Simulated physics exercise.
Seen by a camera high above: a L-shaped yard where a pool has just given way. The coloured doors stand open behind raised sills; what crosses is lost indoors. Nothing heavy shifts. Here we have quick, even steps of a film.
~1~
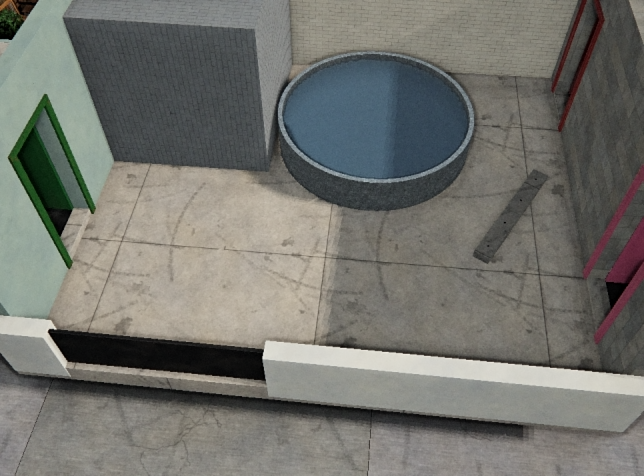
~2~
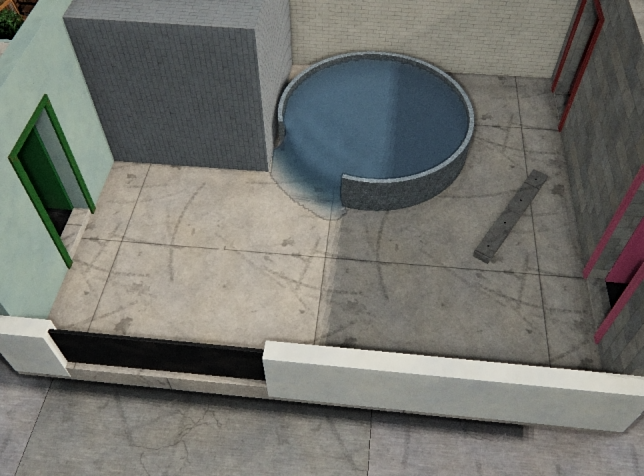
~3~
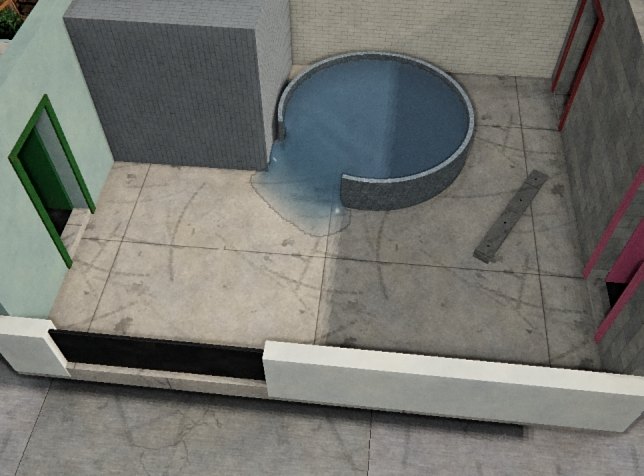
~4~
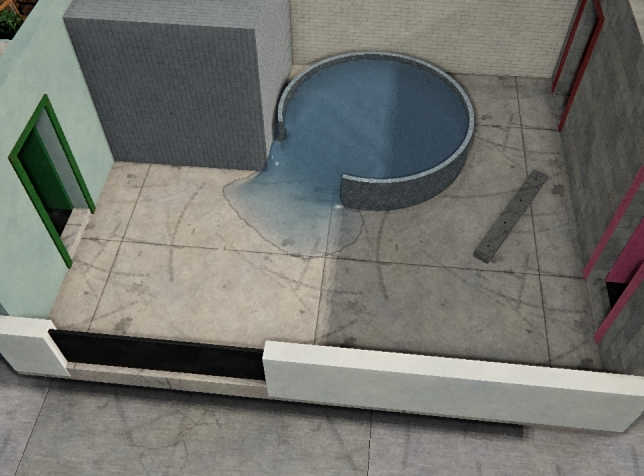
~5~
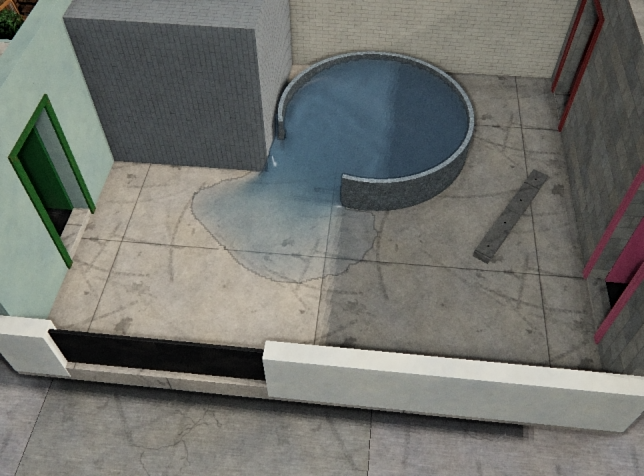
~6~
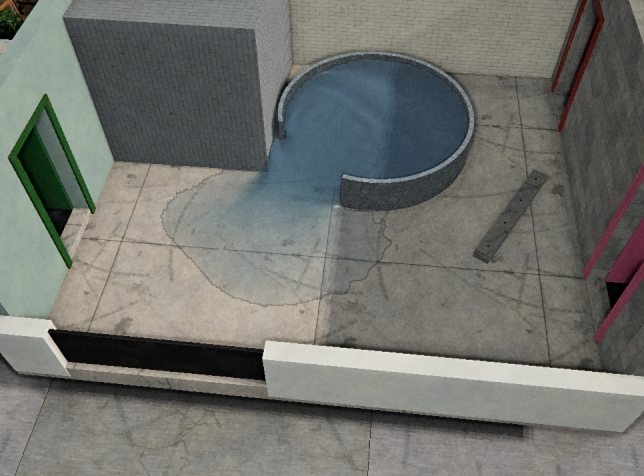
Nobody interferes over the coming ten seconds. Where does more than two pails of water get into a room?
In order: Green door: Tops two buckets. Pink door: Tops two buckets. Red door: Never tops two buckets.
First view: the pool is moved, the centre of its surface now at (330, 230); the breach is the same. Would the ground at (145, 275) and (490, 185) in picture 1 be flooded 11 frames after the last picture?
Soaked, bone-dry.
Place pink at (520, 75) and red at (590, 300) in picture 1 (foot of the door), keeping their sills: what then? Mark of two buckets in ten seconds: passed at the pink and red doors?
Pink: Below; red: Above.
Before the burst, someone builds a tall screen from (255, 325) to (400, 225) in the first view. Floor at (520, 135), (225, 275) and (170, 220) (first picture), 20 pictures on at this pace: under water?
As listed: Clear, awash, covered.
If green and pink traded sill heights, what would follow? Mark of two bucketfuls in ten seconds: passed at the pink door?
That way the pink one stays in check.
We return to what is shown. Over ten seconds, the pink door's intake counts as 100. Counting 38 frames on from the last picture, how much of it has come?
Roughly 5 percent.
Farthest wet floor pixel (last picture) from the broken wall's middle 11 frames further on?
By then the tip should be at about (36, 347).
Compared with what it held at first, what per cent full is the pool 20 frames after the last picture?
By my count, 50 per cent.
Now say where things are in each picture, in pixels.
In the first frame, the round tank at (375, 115) is whole and still.
In the second frame, the front is at (339, 214), out from the gap at (303, 172).
In the third frame, the front is at (325, 231), out from the gap at (303, 174).
In the fourth frame, the front is at (305, 253), out from the gap at (303, 175).
In the fifth frame, water pours out at (303, 175) and has run to (276, 275).
In the sixth frame, water pours out at (303, 174) and has run to (234, 289).
A moment on, water covers 35 % of the floor; the green door wet at the sill, nothing in, the pink door not reached, the red door not reached.
Next, water covers 45 % of the floor; the green door under two buckets in, the pink door not reached, the red door not reached.
Then, water covers 50 % of the floor; the green door over two buckets in, the pink door not reached, the red door not reached.
Later, water covers 65 % of the floor; the green door far over two buckets in, the pink door under two buckets in, the red door not reached.
In the end, water covers 85 % of the floor; the green door far over two buckets in, the pink door over two buckets in, the red door wet at the sill, nothing in.
